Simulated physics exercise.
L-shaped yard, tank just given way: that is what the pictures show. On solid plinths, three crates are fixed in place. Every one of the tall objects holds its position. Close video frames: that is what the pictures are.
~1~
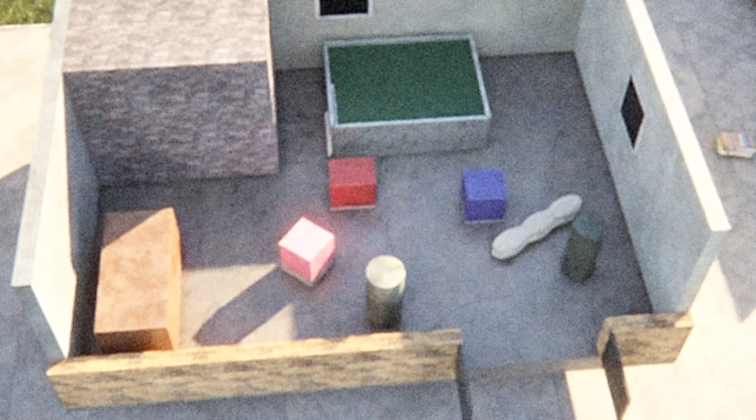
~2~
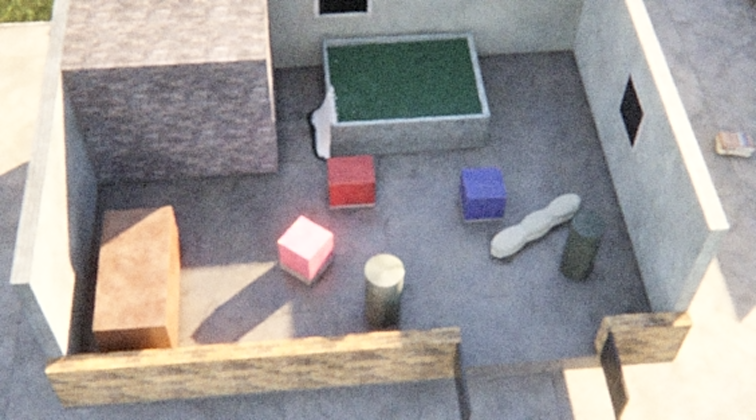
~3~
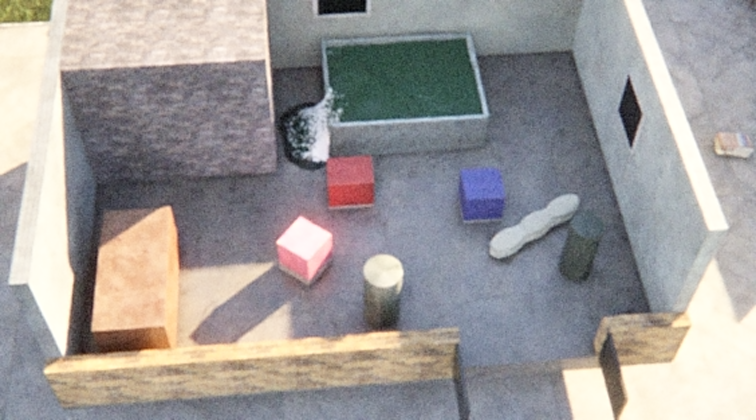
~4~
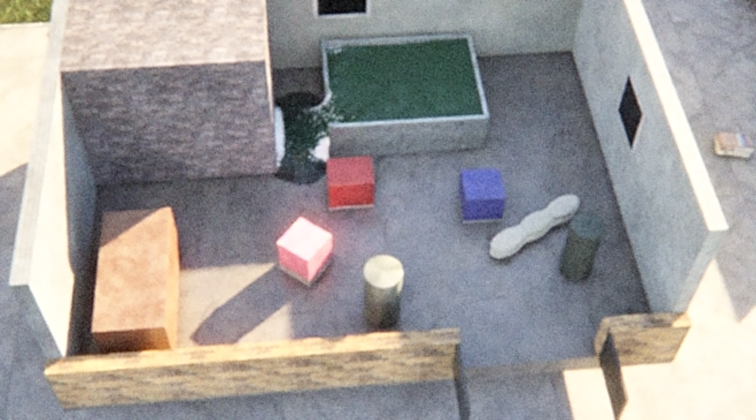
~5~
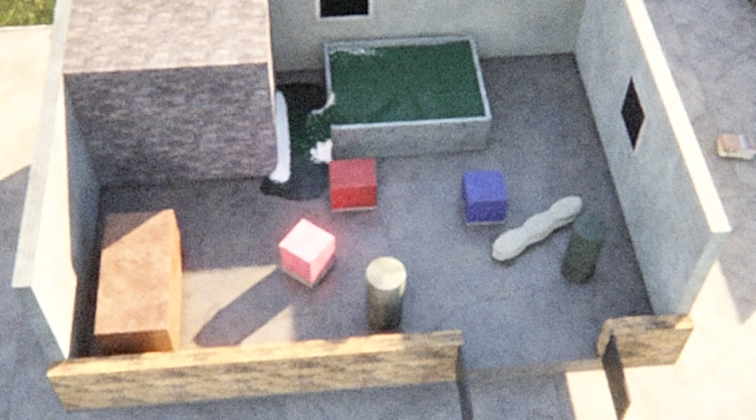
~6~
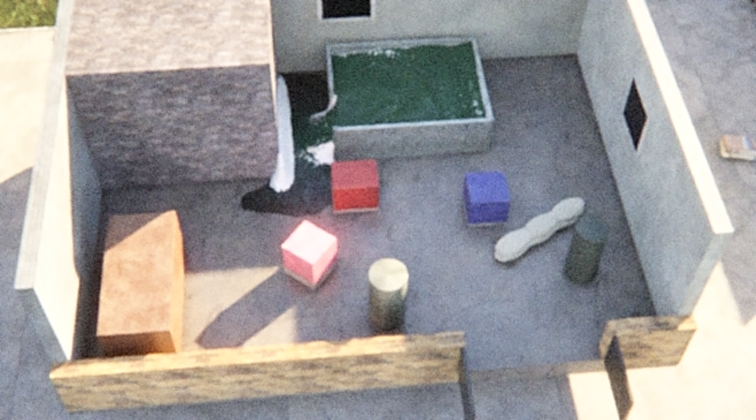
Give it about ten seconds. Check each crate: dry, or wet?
Checked: Blue crate wet, pink crate wet, red crate wet.
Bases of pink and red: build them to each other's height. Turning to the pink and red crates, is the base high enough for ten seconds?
In short, pink crate is inundated; red crate is inundated.
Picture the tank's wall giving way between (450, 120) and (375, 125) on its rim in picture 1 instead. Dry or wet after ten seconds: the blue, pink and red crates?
Result: Blue crate gets overtopped, pink crate is left untouched, red crate gets overtopped.
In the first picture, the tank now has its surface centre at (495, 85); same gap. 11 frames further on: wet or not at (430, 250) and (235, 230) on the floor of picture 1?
The first spot is wetted, while the second is wetted.
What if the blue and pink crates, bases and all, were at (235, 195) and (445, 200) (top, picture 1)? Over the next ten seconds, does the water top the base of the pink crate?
Then: Pink remains dry.
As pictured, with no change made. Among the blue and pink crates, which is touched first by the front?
The pink one it is.
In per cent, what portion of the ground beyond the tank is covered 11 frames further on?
It works out to about 30 in a hundred.
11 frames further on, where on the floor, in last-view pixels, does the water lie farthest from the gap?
The farthest wet point should be near (196, 378).
A moment on, water covers 15 % of the floor; the blue crate not reached, the pink crate water round its plinth, the red crate water round its plinth.
Next, water covers 30 % of the floor; the blue crate not reached, the pink crate water round its plinth, the red crate water round its plinth.
Then, water covers 55 % of the floor; the blue crate not reached, the pink crate water round its plinth, the red crate water round its plinth.
Later, water covers 80 % of the floor; the blue crate water round its plinth, the pink crate water round its plinth, the red crate water round its plinth.
In the end, water covers 95 % of the floor; the blue crate was topped, the pink crate was topped, the red crate was topped.
